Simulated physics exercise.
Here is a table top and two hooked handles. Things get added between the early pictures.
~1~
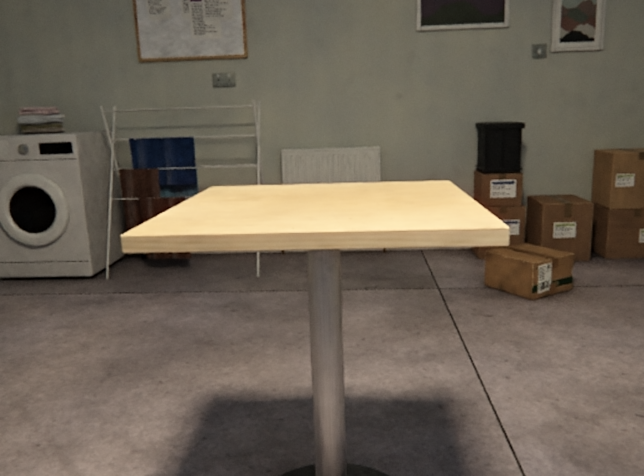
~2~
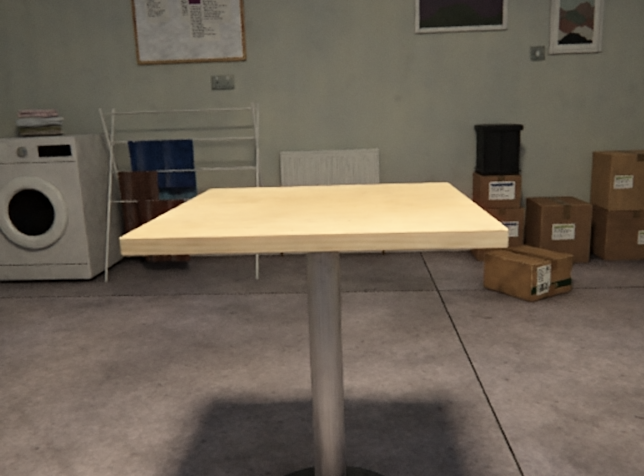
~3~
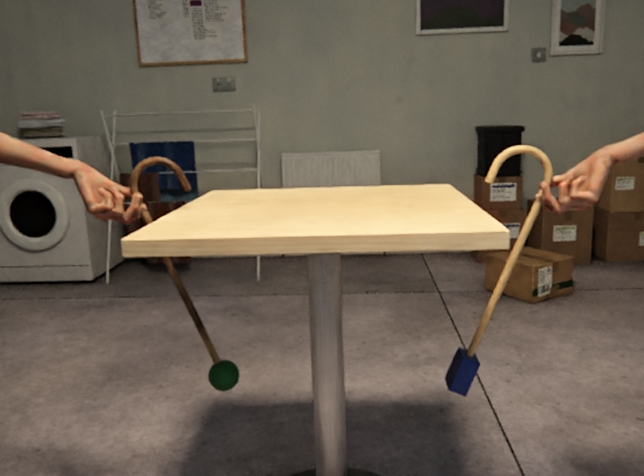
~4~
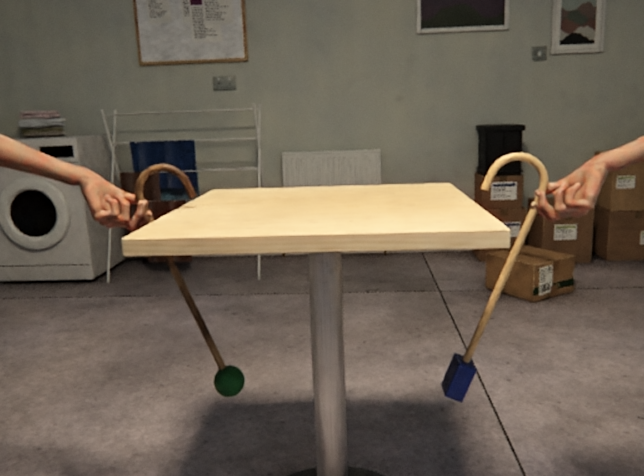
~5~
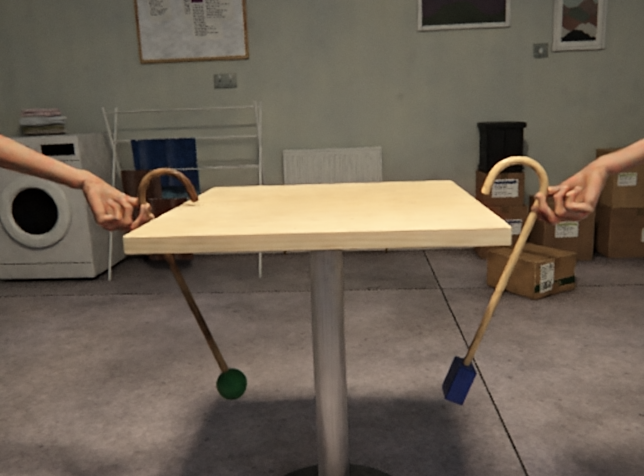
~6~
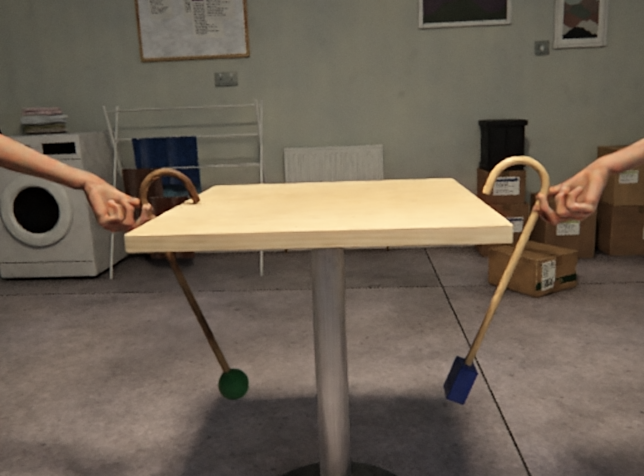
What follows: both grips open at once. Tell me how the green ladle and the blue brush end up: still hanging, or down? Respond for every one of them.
Green ladle: Still hanging; blue brush: Down.
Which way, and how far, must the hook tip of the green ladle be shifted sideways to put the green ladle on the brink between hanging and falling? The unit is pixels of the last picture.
It takes a move of some 20 pixels to the left.
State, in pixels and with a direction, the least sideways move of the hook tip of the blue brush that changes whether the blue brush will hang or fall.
Shift approx. 12 px, direction left.
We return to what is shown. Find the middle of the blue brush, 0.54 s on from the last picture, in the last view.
Somewhere near (548, 442) in the last view.
Then, 0.34 s later than the last frame, green ladle at rest near (204, 286); blue brush fallen near (489, 409).
Then, 0.54 s later than the last frame, green ladle at rest near (203, 286); blue brush dropping near (548, 442).
When it is over, the green ladle stays hooked on the edge, near (205, 286); the blue brush falls to the floor.
